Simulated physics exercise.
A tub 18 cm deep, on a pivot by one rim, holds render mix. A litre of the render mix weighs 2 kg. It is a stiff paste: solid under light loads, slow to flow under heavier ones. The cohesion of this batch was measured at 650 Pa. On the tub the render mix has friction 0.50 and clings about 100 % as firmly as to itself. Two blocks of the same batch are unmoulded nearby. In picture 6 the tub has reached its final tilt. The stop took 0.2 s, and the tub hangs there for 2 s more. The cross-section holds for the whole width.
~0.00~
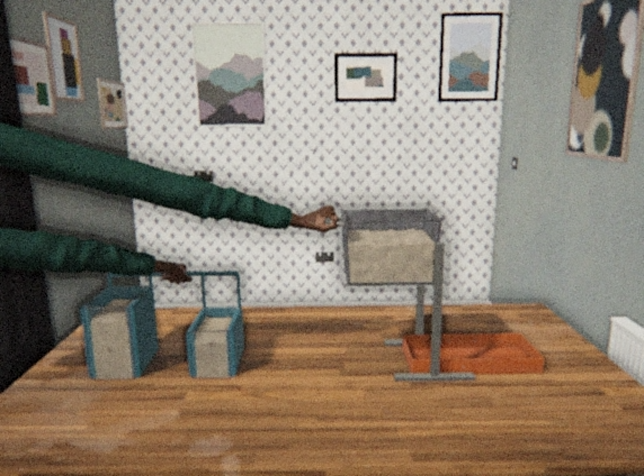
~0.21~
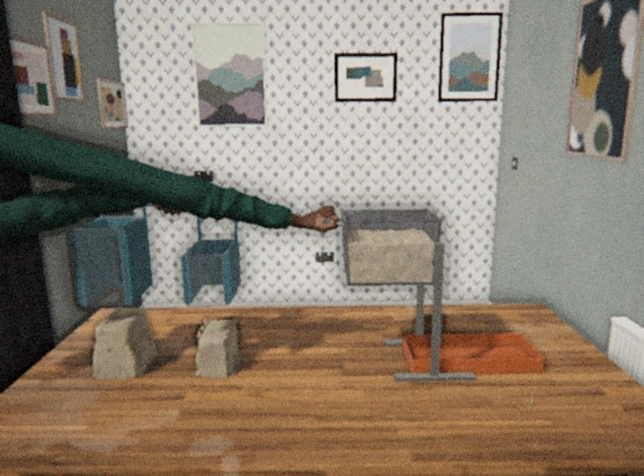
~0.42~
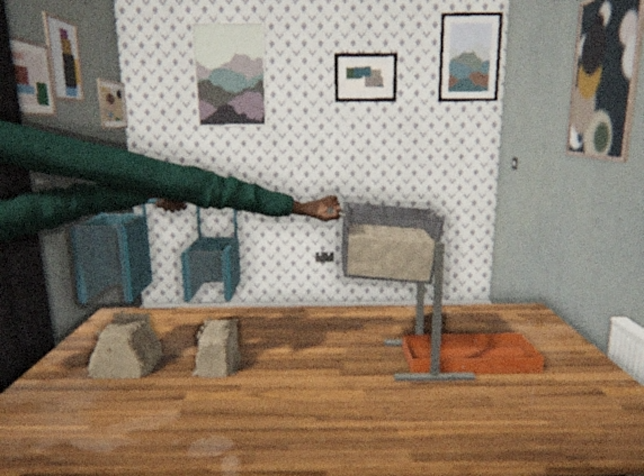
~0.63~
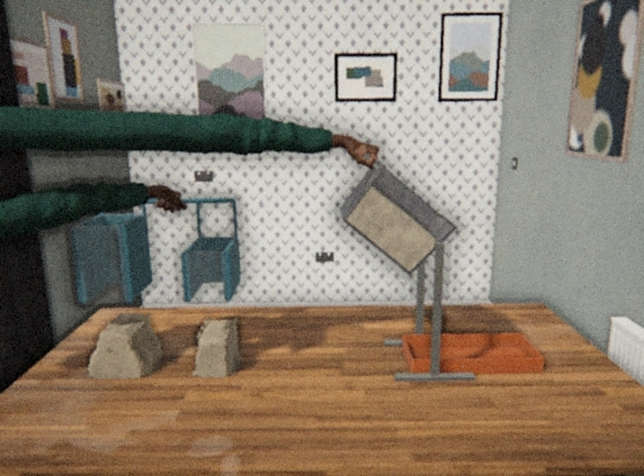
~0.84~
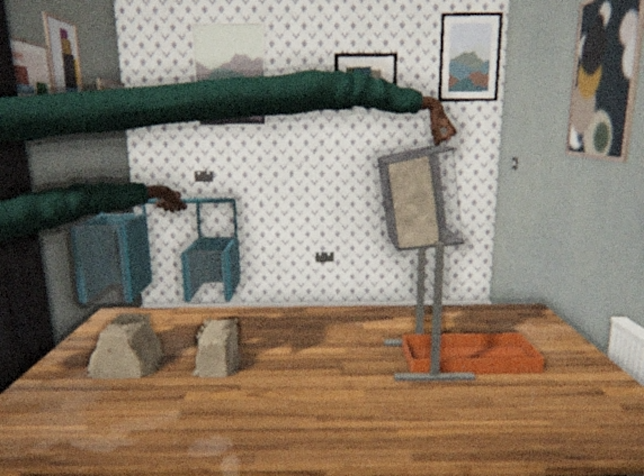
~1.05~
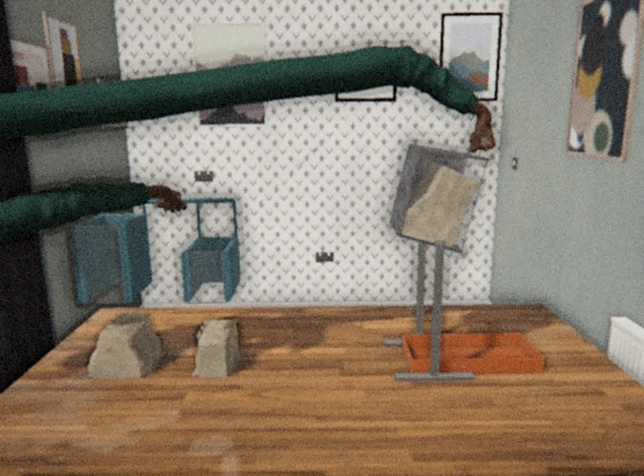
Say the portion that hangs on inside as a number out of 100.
It comes to some 39 %.
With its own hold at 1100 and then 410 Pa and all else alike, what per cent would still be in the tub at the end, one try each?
In turn about 40 %, 30 %.
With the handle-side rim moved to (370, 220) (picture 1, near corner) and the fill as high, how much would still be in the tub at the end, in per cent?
In that case some 45 per cent.
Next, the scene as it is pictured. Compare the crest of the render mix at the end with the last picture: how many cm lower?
Roughly 14 cm.
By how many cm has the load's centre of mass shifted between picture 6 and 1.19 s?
Some 10 cm.
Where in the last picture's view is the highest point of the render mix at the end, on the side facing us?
At about (438, 217).
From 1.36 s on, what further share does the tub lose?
Some 0 per cent.
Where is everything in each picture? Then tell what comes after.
The first picture shows handle-side rim at (347, 221), tilt 0 degrees; crest of the render mix at (423, 243); block heights 20 cm, 13 cm (left to right).
The second picture shows handle-side rim at (347, 221), tilt 0 degrees; crest of the render mix at (423, 243); block heights 17 cm, 12 cm (left to right).
The third picture shows handle-side rim at (350, 212), tilt 6 degrees; crest of the render mix at (354, 236); block heights 15 cm, 12 cm (left to right).
The fourth picture shows handle-side rim at (386, 168), tilt 40 degrees; crest of the render mix at (374, 190); block heights 15 cm, 12 cm (left to right).
The fifth picture shows handle-side rim at (454, 151), tilt 81 degrees; crest of the render mix at (425, 158); block heights 15 cm, 12 cm (left to right).
The sixth picture shows handle-side rim at (488, 162), tilt 103 degrees; crest of the render mix at (448, 168); block heights 15 cm, 12 cm (left to right).
After 1.19 s, the tub is at 103 degrees and holds 54 %.
After 1.36 s, the tub is at 103 degrees and holds 39 %.
After 1.53 s, the tub is at 103 degrees and holds 39 %.
After 1.70 s, the tub is at 103 degrees and holds 39 %.
After 3.05 s, the tub is at 103 degrees and holds 39 %.
